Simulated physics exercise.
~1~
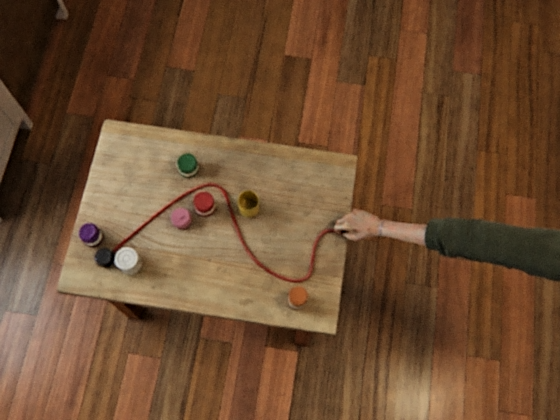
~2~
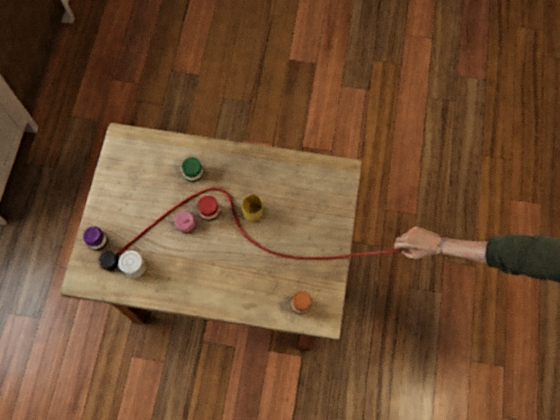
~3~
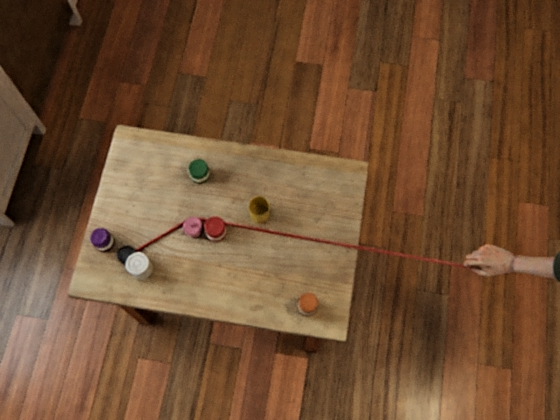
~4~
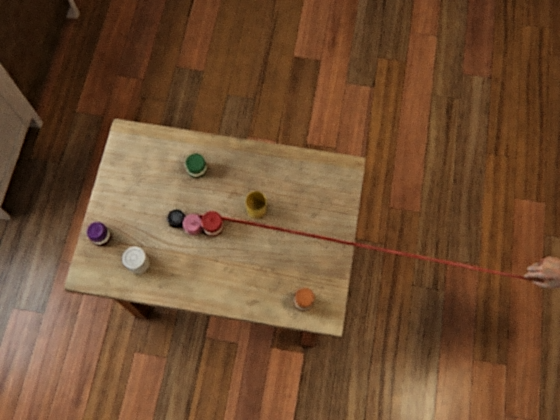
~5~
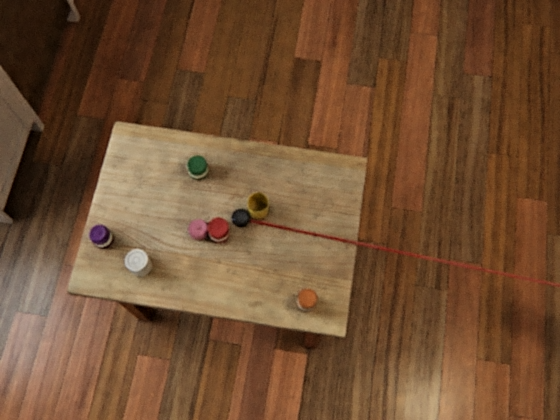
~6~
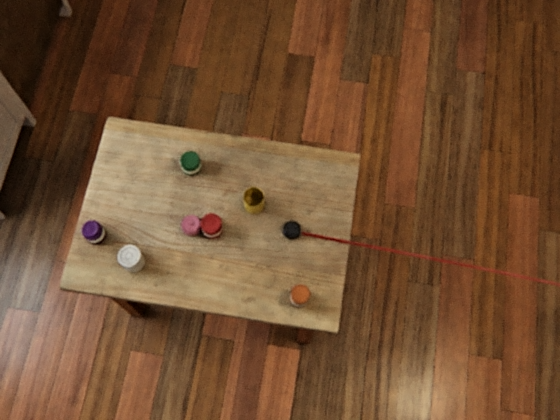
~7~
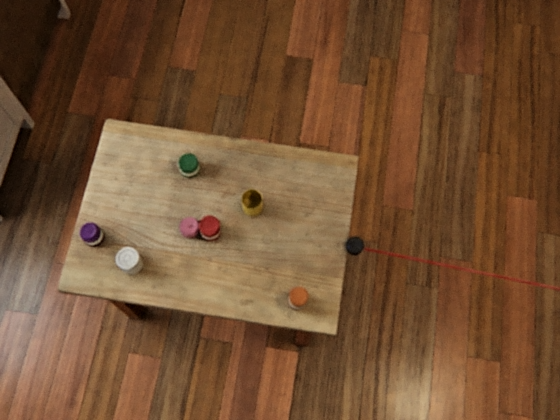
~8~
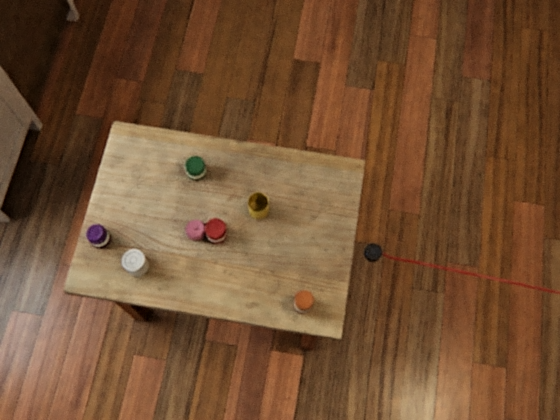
A hand pulled a red cord to the right across a wooden table of small colored pots, nudging the red one down beside the pink, until the round black piece at its end slid between them and off the right edge, with nothing toppled.
